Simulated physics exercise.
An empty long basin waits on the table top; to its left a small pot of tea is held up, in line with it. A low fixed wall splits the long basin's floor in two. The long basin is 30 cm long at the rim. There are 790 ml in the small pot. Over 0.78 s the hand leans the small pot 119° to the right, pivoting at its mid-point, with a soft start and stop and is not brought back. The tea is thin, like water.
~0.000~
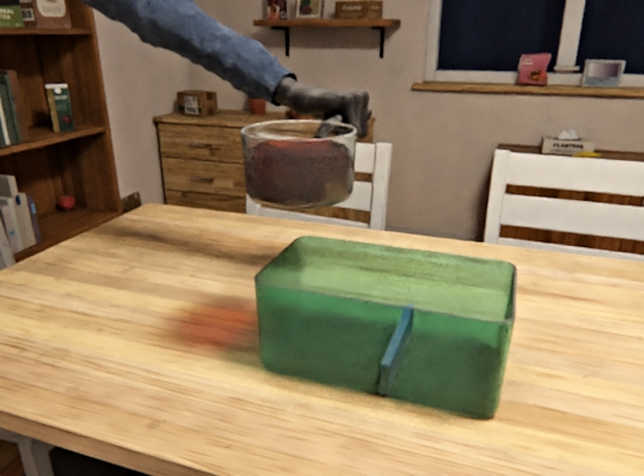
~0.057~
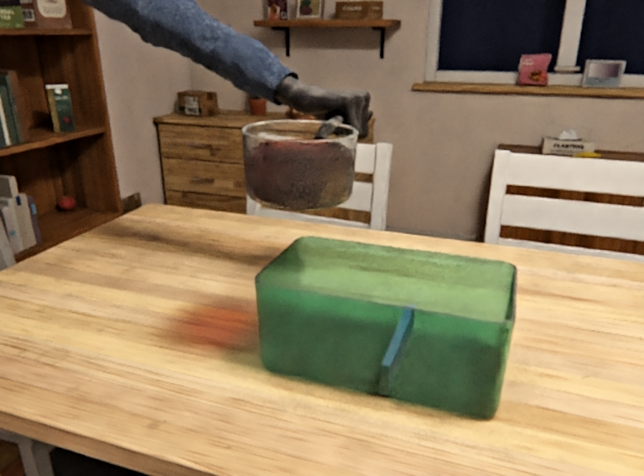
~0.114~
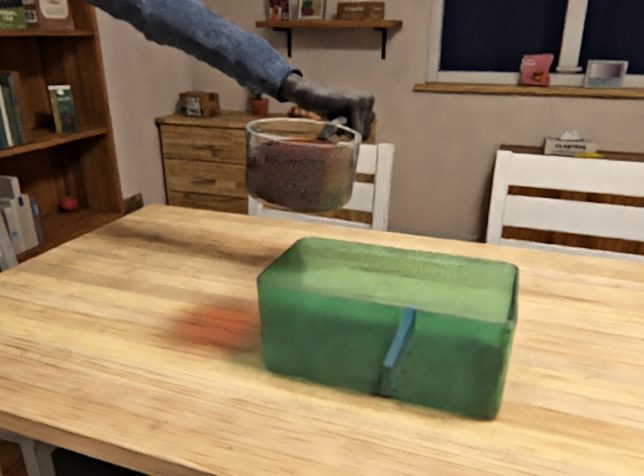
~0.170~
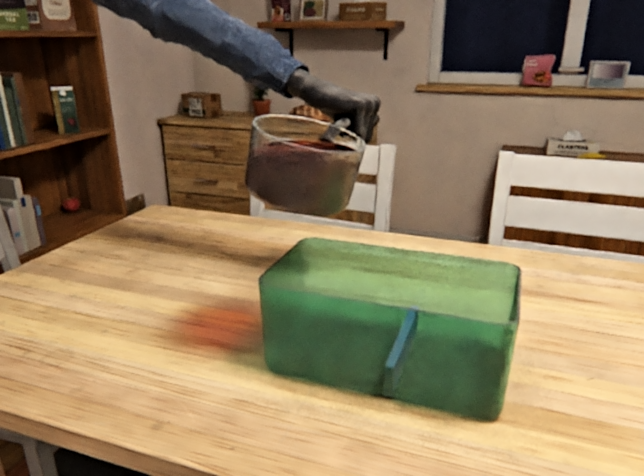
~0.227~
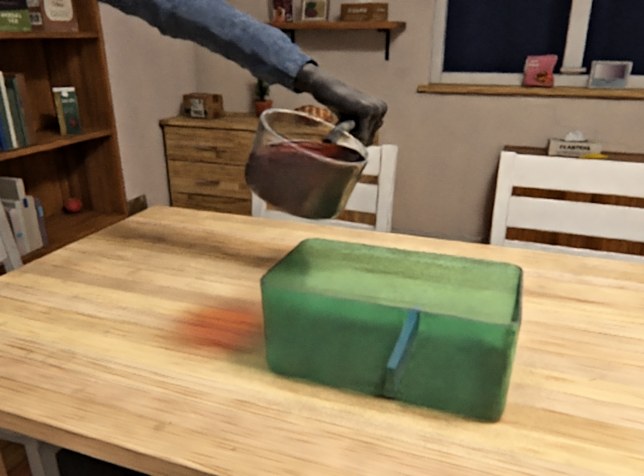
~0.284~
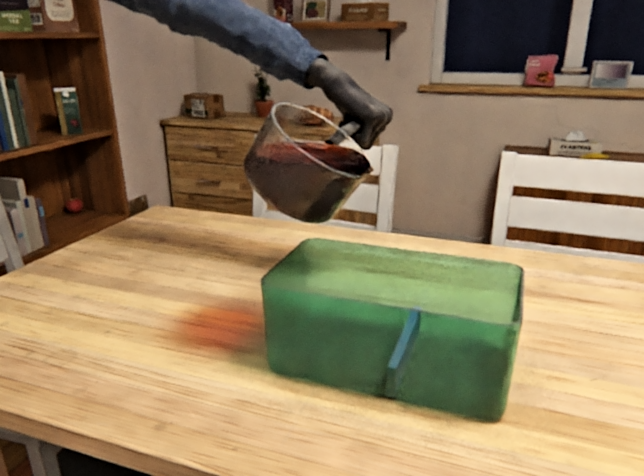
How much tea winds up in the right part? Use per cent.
Roughly 31 per cent is past the wall.
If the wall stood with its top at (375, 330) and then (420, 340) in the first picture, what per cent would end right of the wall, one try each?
First 65, then 15 per cent.
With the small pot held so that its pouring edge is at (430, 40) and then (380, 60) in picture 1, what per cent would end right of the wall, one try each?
First 70, then 65 per cent.
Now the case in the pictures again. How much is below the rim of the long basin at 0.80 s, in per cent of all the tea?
Some 92 per cent.
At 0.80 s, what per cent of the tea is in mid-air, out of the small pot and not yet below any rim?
Some 5 per cent.
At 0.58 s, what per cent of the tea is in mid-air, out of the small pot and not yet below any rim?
About 38 per cent.
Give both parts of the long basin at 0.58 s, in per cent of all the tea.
Left about 18, right about 18.
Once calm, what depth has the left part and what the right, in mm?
Left about 20 mm, right about 12 mm.
Then, 0.58 s in, the tilt is 101° and 27 per cent is still to pour, 18 is left of the wall and 18 right of it.
Then, 0.80 s in, the tilt is 119° and 3 per cent is still to pour, 61 is left of the wall and 31 right of it.
Then, 1.03 s in, the tilt is 119° and 0 per cent is still to pour, 67 is left of the wall and 31 right of it.
Then, 1.28 s in, the tilt is 119° and 0 per cent is still to pour, 67 is left of the wall and 31 right of it.
Finally, 67 per cent lies left of the wall, 31 right of it and 2 outside.
